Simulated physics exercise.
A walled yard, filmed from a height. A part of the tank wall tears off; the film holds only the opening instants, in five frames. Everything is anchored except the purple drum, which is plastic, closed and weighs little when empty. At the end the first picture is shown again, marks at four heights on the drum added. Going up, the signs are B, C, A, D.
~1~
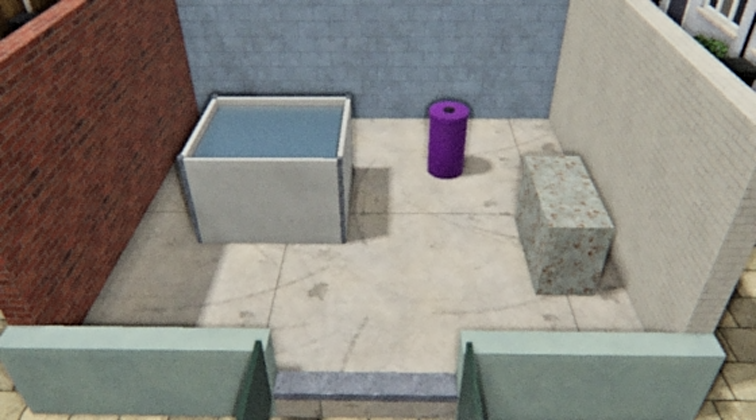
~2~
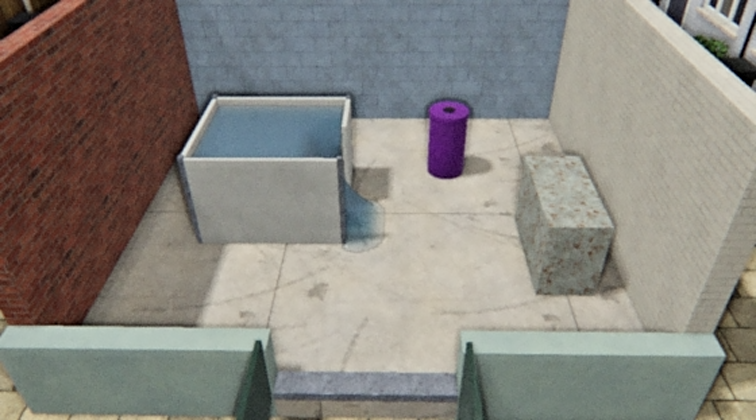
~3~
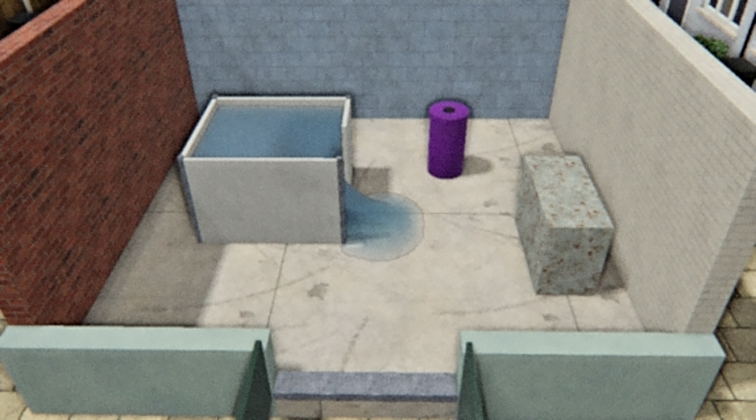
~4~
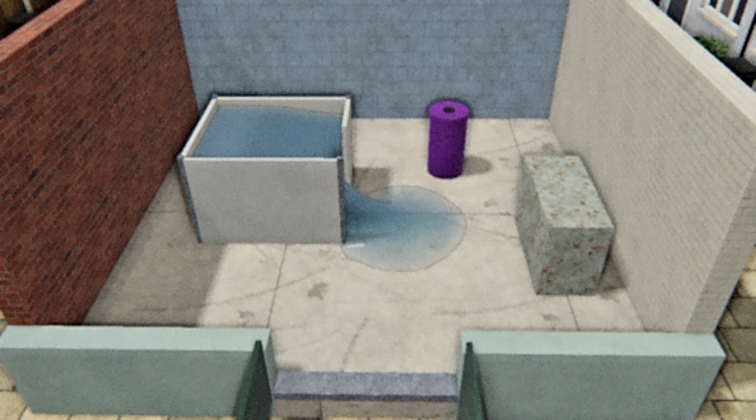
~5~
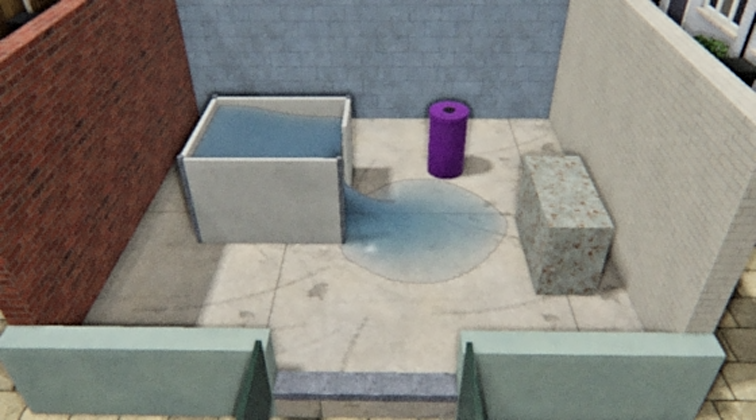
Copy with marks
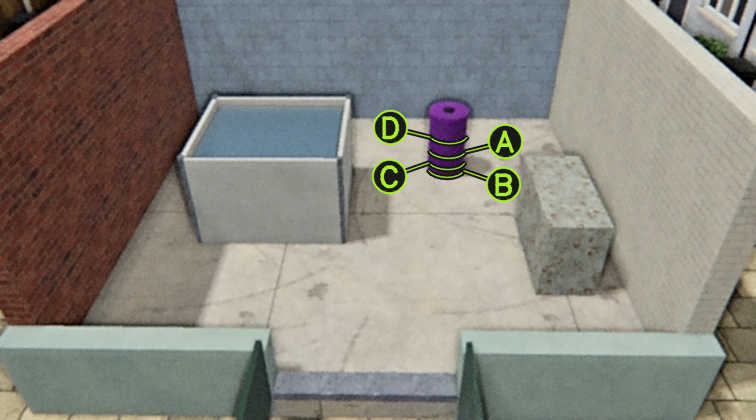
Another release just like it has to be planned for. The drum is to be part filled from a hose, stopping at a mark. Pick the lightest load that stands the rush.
Choose C.
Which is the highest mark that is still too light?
Here it is mark B.
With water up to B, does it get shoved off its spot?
Yes, it does.
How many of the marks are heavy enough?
Three.
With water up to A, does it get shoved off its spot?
No, that is safe.
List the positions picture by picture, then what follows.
The first picture shows lid of the purple drum at (449, 110); tank full, its middle at (273, 132); open gate at (365, 334).
In the second picture, 2 % of the ground wet, in view closest to the drum at (377, 209).
In the third picture, 4 % of the ground wet, in view closest to the drum at (409, 203).
In the fourth picture, 7 % of the ground wet, in view closest to the drum at (434, 195).
The fifth picture shows lid of the purple drum at (449, 110); 12 % of the ground wet, in view closest to the drum at (433, 183).
On the marked copy, A at (448, 158); B at (447, 177); C at (447, 169); D at (449, 143); from the bottom up B, C, A, D.
With A, it does not move.
With B, it is pushed about twice its own width away.
With C, it does not move.
With D, it does not move.
